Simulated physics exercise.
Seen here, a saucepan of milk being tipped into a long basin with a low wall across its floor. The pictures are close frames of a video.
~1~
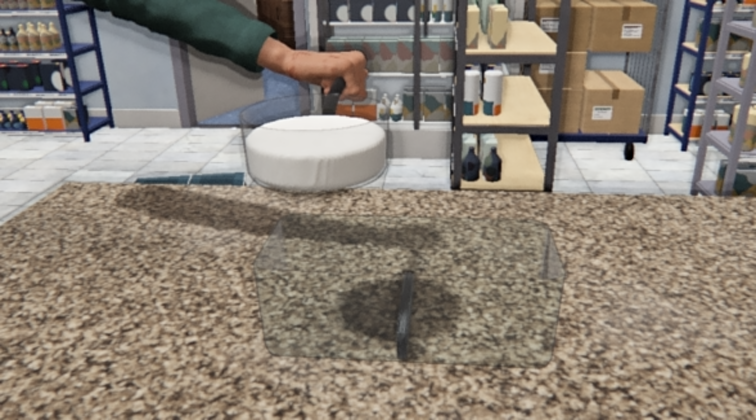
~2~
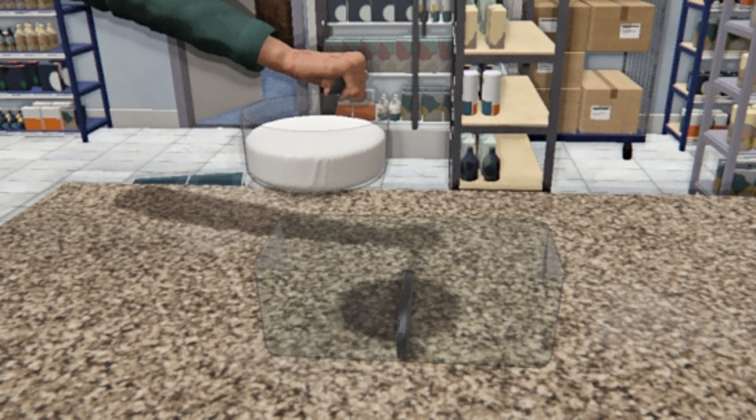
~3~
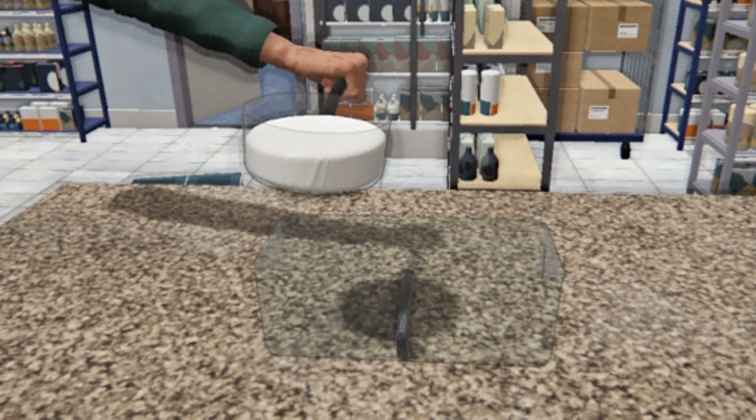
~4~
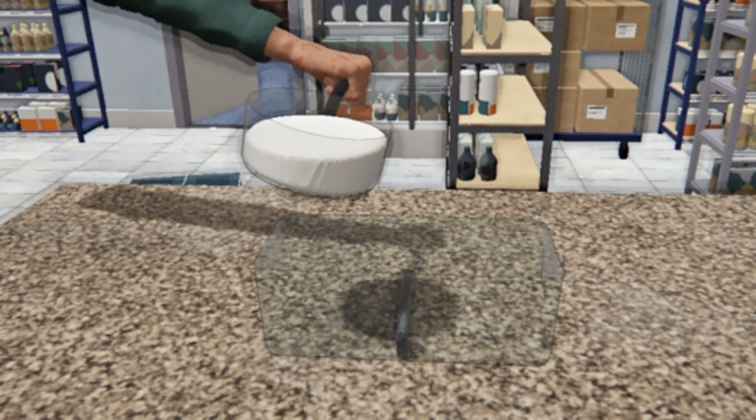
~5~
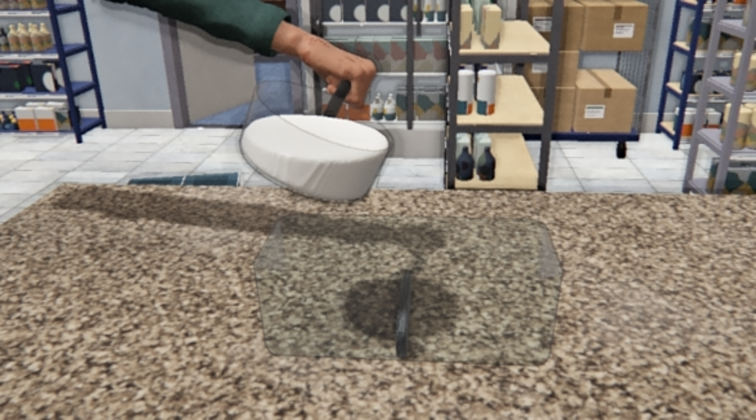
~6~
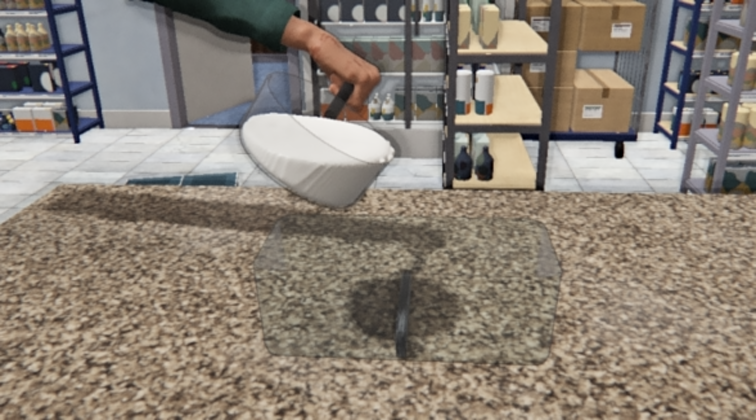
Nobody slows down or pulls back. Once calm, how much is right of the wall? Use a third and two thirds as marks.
It comes to from a third to two thirds.
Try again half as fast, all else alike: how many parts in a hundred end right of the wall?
Near 70 %.
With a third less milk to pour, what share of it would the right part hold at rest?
Some 50 per cent.
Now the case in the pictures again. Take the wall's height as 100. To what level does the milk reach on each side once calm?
Some 40 per cent left and 50 right.
A moment on, the saucepan is tipped right over and 18 per cent is still to pour, 4 is left of the wall and 37 right of it.
Next, the saucepan is tipped right over and 4 per cent is still to pour, 30 is left of the wall and 60 right of it.
Then the saucepan is tipped right over and 1 per cent is still to pour, 40 is left of the wall and 55 right of it.
Later the saucepan is tipped right over and 0 per cent is still to pour, 43 is left of the wall and 55 right of it.
In the end 44 per cent lies left of the wall, 54 right of it and 2 outside.
